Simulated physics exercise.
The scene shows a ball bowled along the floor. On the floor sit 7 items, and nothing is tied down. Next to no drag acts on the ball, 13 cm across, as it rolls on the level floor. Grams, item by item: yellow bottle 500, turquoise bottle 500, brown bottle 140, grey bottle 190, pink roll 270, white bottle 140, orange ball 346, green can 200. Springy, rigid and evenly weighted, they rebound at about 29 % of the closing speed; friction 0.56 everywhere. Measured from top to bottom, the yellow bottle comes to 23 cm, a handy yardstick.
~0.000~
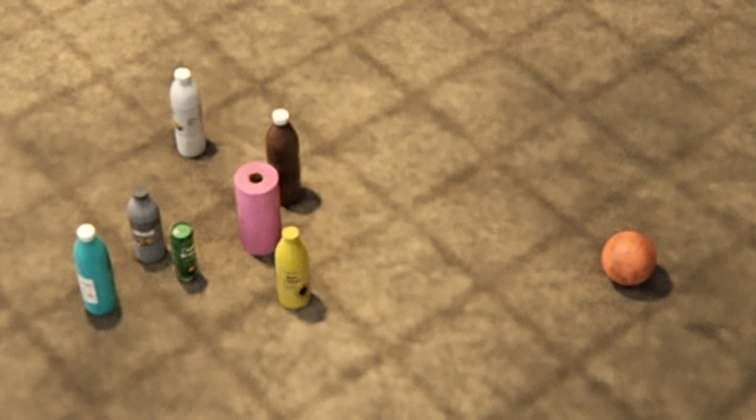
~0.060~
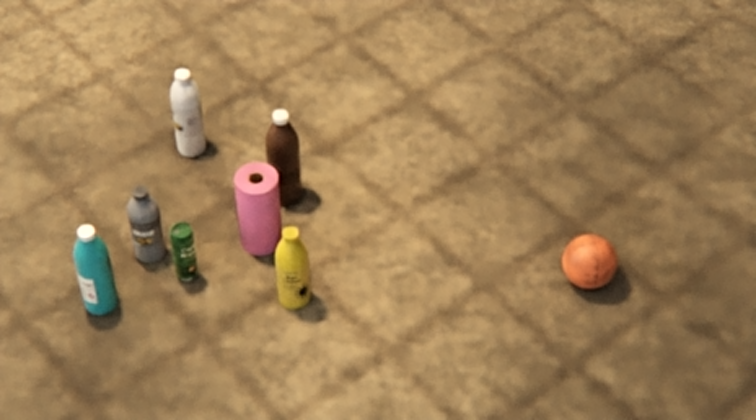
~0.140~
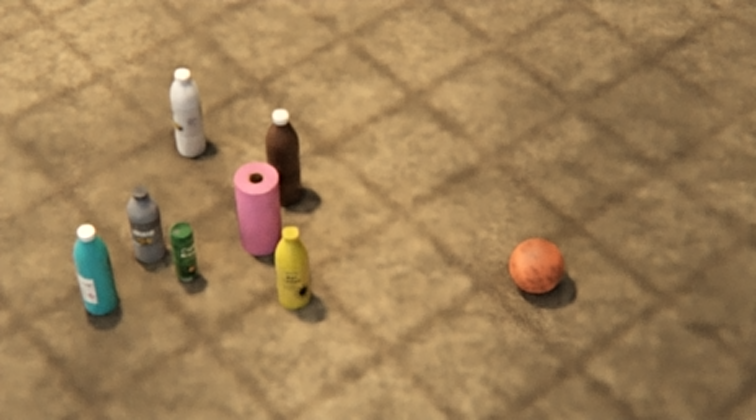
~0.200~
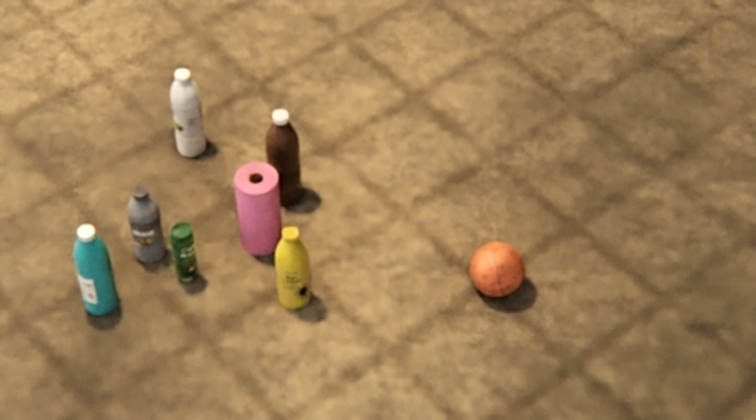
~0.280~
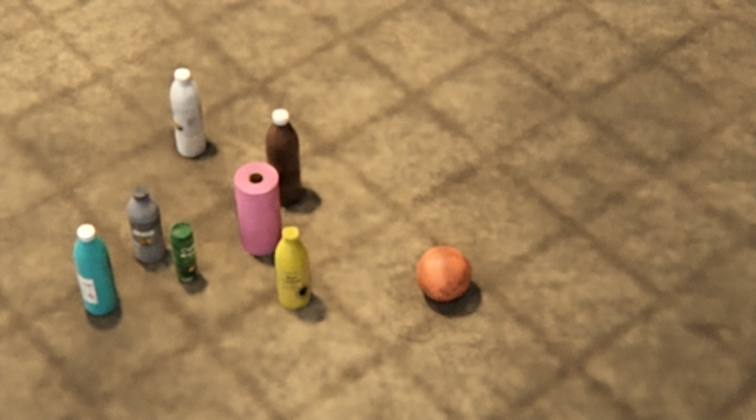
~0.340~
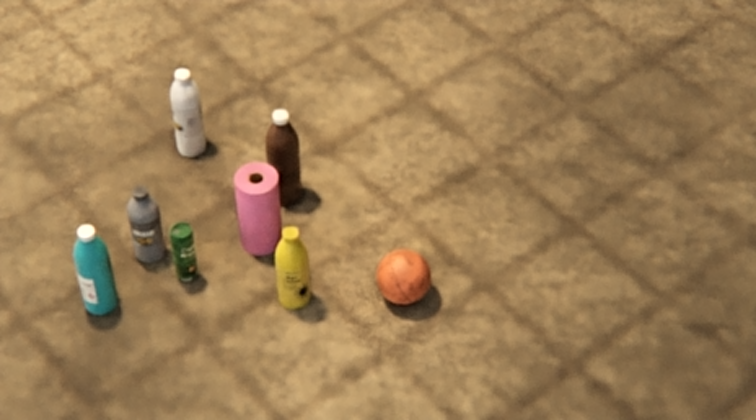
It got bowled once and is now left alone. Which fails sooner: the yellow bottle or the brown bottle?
First.
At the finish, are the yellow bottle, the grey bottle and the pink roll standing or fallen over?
Well, the yellow bottle tumbles down, the grey bottle holds steady, and the pink roll holds steady.
By 0.64 s, 75 cm rolled; orange ball near (312, 297); yellow bottle tilted 26° near (255, 262).
By 1.34 s, 99 cm rolled; orange ball near (216, 352); yellow bottle on its side near (211, 295).
By 2.24 s, 130 cm rolled; yellow bottle on its side near (211, 302).
By 3.34 s, 168 cm rolled; yellow bottle on its side near (210, 304).
When it is over (4.0 s), lying over on the floor, yellow bottle; the other 6 within 8 cm of the start. End places, in pixels of the last picture, yellow bottle near (210, 304), brown bottle near (283, 156). Yellow bottle went at 0.70 s; brown bottle was never lost.
